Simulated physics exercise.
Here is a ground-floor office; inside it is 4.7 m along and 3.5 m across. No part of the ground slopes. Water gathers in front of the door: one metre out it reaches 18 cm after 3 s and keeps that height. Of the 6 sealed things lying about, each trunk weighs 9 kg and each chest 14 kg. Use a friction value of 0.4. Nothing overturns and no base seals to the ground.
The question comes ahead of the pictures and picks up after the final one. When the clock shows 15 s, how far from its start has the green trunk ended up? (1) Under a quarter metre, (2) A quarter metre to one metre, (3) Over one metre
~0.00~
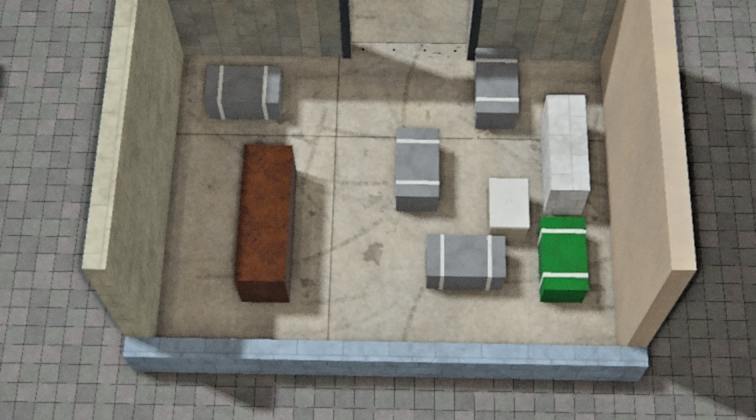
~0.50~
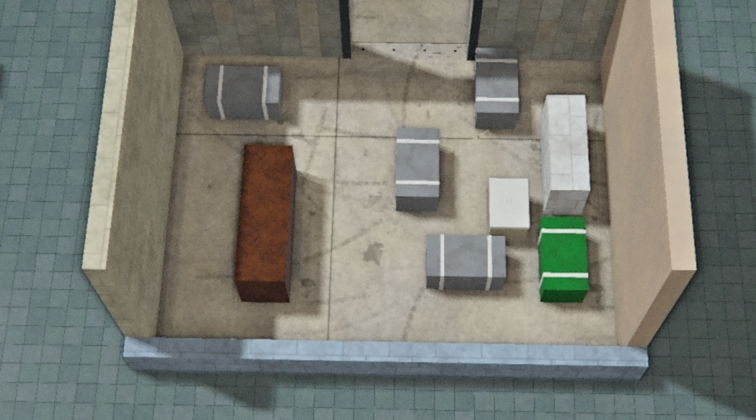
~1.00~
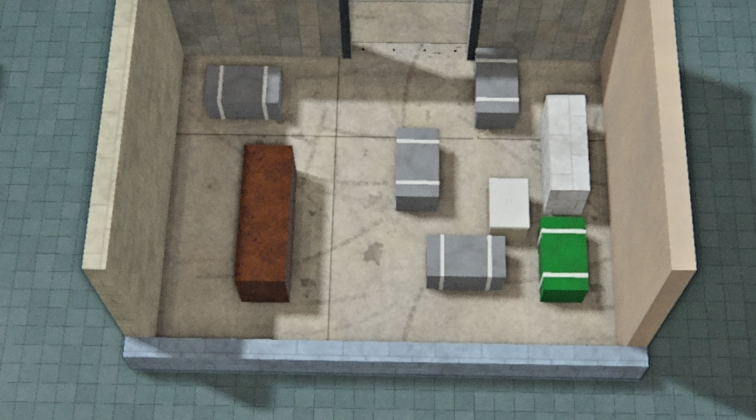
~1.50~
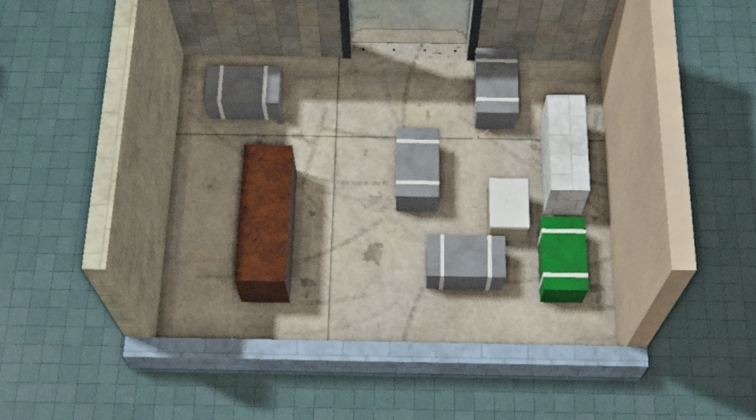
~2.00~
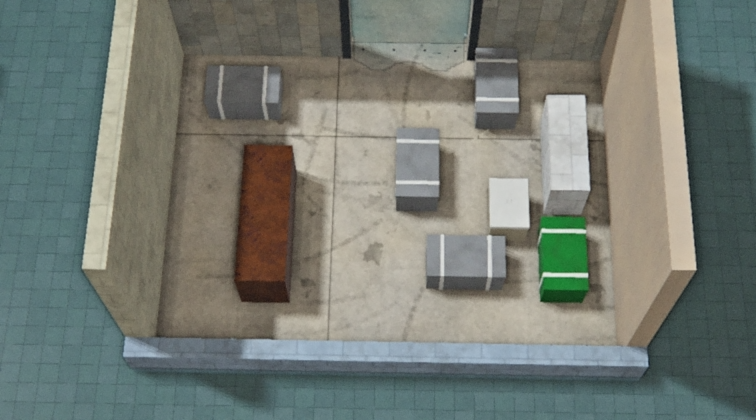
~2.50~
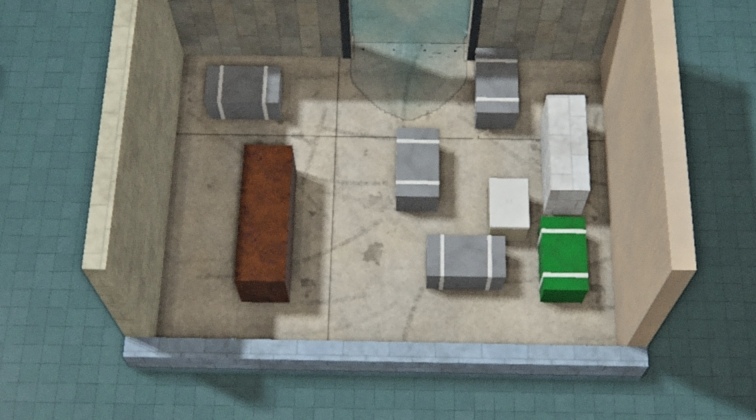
Answer: 2.
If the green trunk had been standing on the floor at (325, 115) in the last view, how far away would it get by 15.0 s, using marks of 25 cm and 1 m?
Result: It drifts only slightly.
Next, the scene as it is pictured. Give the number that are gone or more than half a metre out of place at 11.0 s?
The answer is 3.
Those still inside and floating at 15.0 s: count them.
Total: 6.
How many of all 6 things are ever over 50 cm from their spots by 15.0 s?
5.
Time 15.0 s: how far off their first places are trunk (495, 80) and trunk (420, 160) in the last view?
The first is 40 cm from its start, the second 250 cm.
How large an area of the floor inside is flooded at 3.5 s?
I'd put it close to 3.0 m2.
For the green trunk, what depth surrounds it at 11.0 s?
Somewhere close to 9 cm.
After 3.5 s the green trunk is near (565, 253), 0.0 m from its start, aground; 0 afloat.
After 6.8 s the green trunk is near (592, 263), 0.3 m from its start, afloat; 3 afloat.
After 11.0 s the green trunk is near (597, 233), 0.4 m from its start, afloat; 6 afloat.
After 15.0 s the green trunk is near (597, 232), 0.4 m from its start, afloat; 6 afloat.
